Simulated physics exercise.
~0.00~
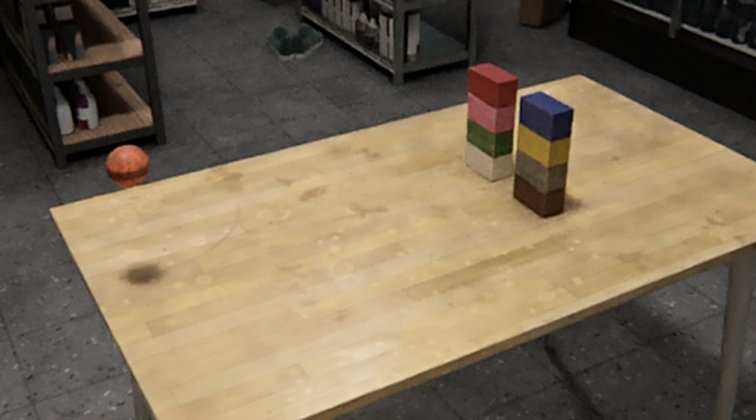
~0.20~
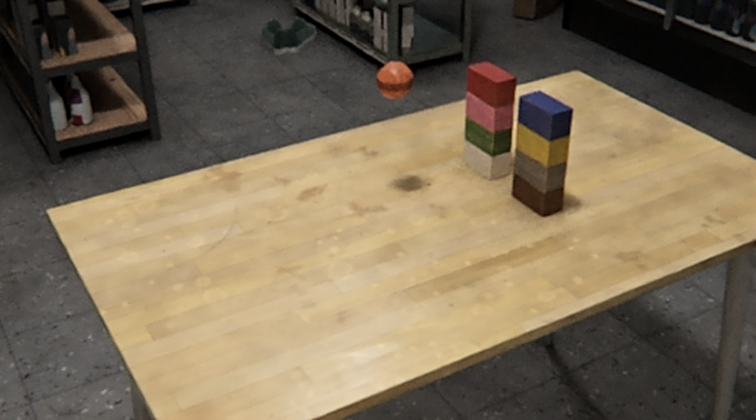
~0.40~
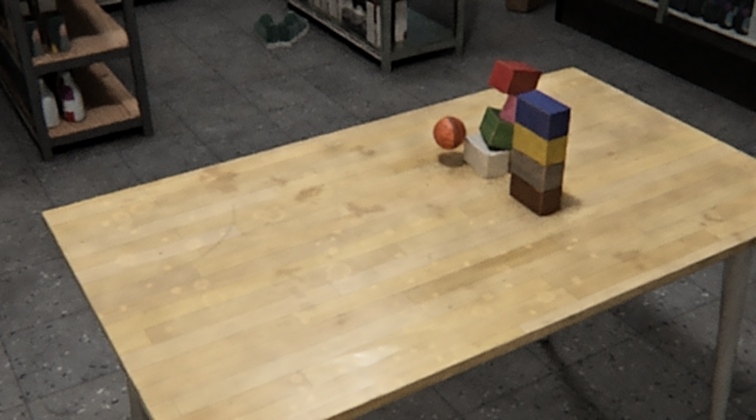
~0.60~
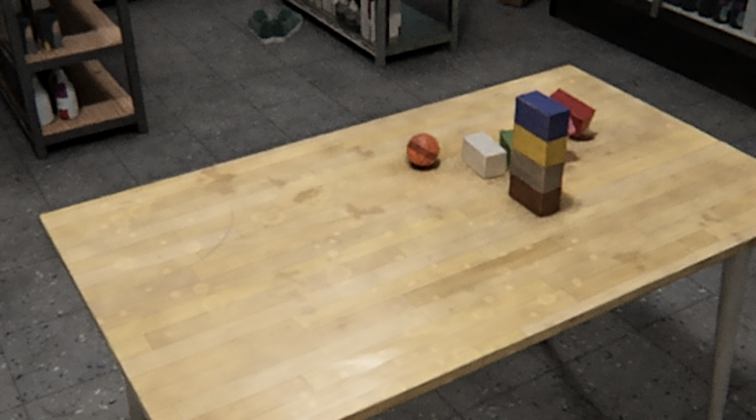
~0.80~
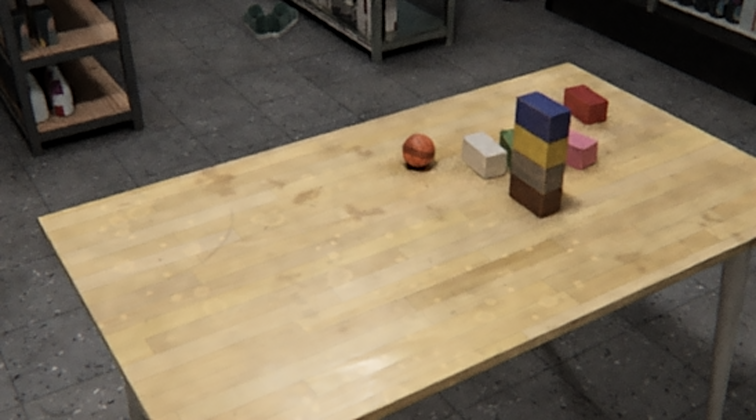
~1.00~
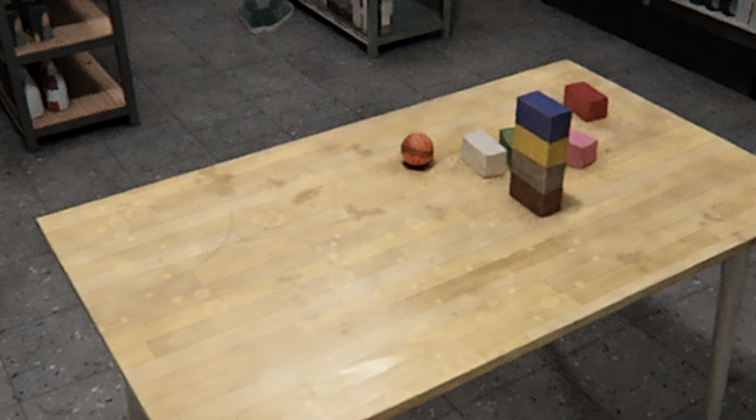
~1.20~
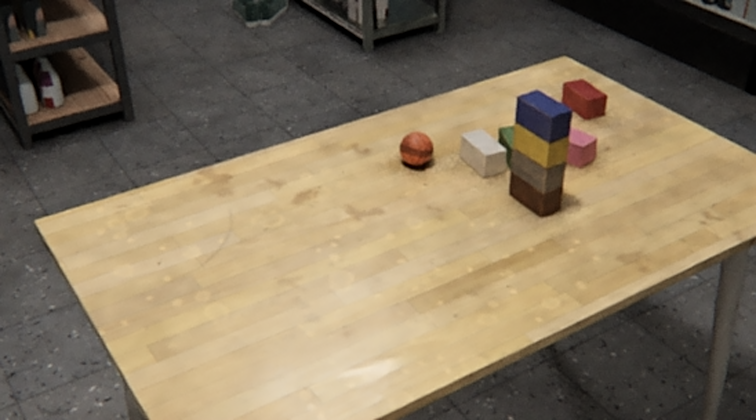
A pale wooden table stands on a grey tiled floor near dark shelves, seen from above as the view drifts slightly sideways. Toward its right side are two stacks of four blocks, red, pink, green and white beside blue, yellow, grey and brown. An orange ball flies in from the left and strikes the first stack, knocking its upper blocks off to the right, then rebounds a little way left. The red, pink and green blocks come to rest toppled on the table, while the white block and the blue-topped stack stay standing and the ball settles nearby.
